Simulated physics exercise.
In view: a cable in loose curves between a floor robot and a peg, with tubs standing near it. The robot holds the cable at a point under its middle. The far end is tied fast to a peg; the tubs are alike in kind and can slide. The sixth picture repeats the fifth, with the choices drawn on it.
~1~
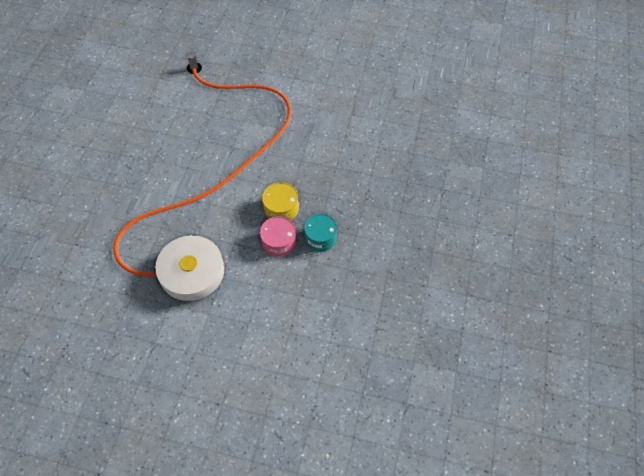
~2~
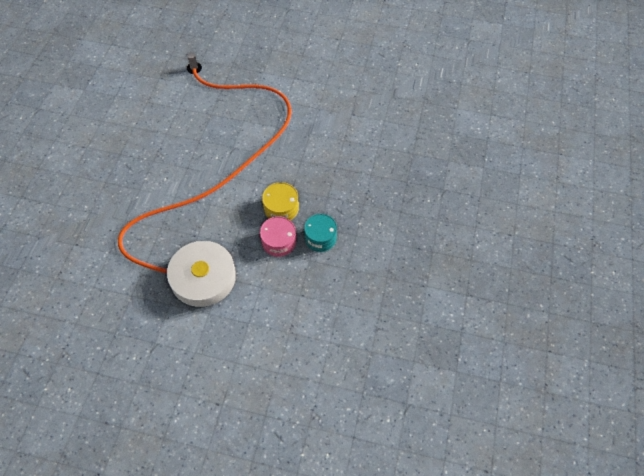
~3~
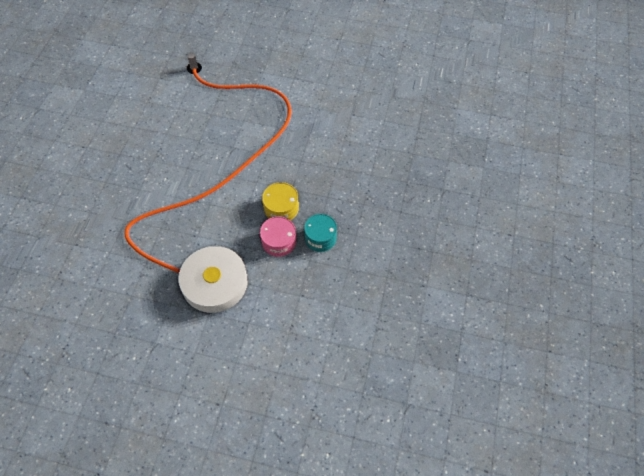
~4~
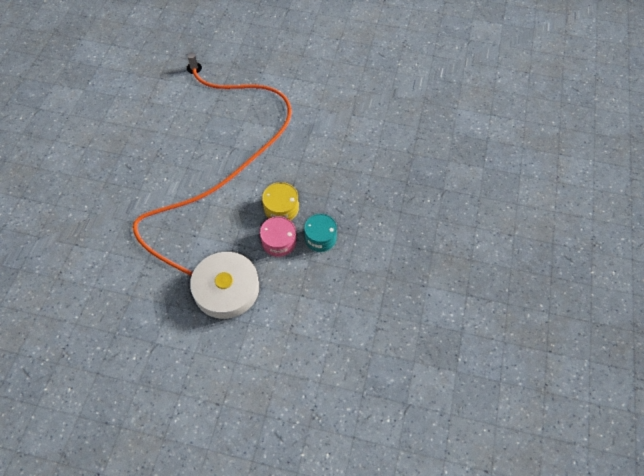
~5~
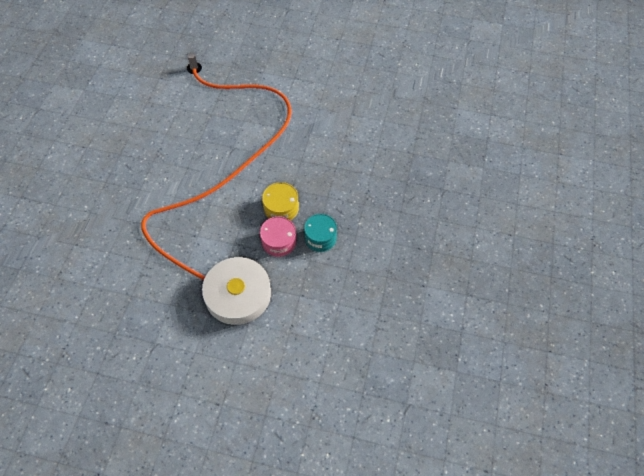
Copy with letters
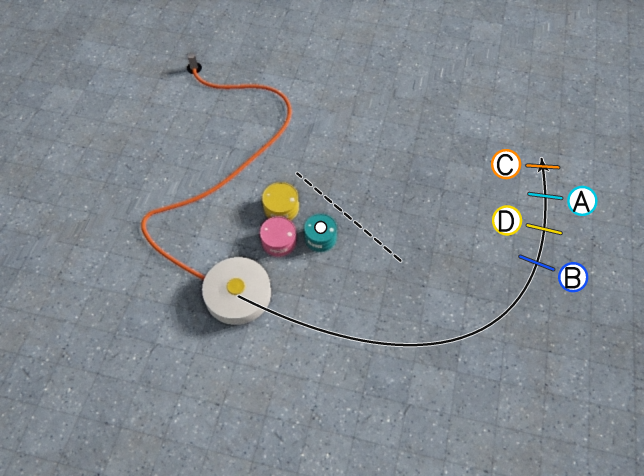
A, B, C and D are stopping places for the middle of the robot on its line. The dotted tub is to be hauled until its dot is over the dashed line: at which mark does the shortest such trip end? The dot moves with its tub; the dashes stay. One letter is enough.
As far as tick D.
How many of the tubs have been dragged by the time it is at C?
Three.
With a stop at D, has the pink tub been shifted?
Yes.
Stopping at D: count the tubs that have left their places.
Three.
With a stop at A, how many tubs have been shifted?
By then, three.
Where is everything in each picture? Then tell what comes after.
In the first picture, robot (191, 269); peg (193, 62); pink tub (278, 237).
In the second picture, robot (202, 274); yellow tub (281, 203).
In the third picture, robot (214, 280); peg (193, 62).
In the fourth picture, robot (226, 286); yellow tub (281, 203).
In the fifth picture, robot (237, 291); peg (193, 62); pink tub (278, 237); yellow tub (281, 203).
On the marked copy, A at (545, 196); B at (537, 263); C at (543, 166); D at (544, 229); the dashed line at (347, 215); the route from (239, 296) via (482, 329) to (542, 159); the white dot at (321, 227).
Following D. Soon after the start, robot (372, 338); turquoise tub (321, 233).
Later, robot (506, 310); turquoise tub (321, 233).
In the end, robot (548, 223); pink tub (319, 208); yellow tub (292, 190); turquoise tub (351, 215); the dot on the turquoise tub is over the dashed line.
As for the rest, A does it too, but is farther than needed; B leaves the dotted tub short, at (341, 227); C does it too, but is farther than needed.
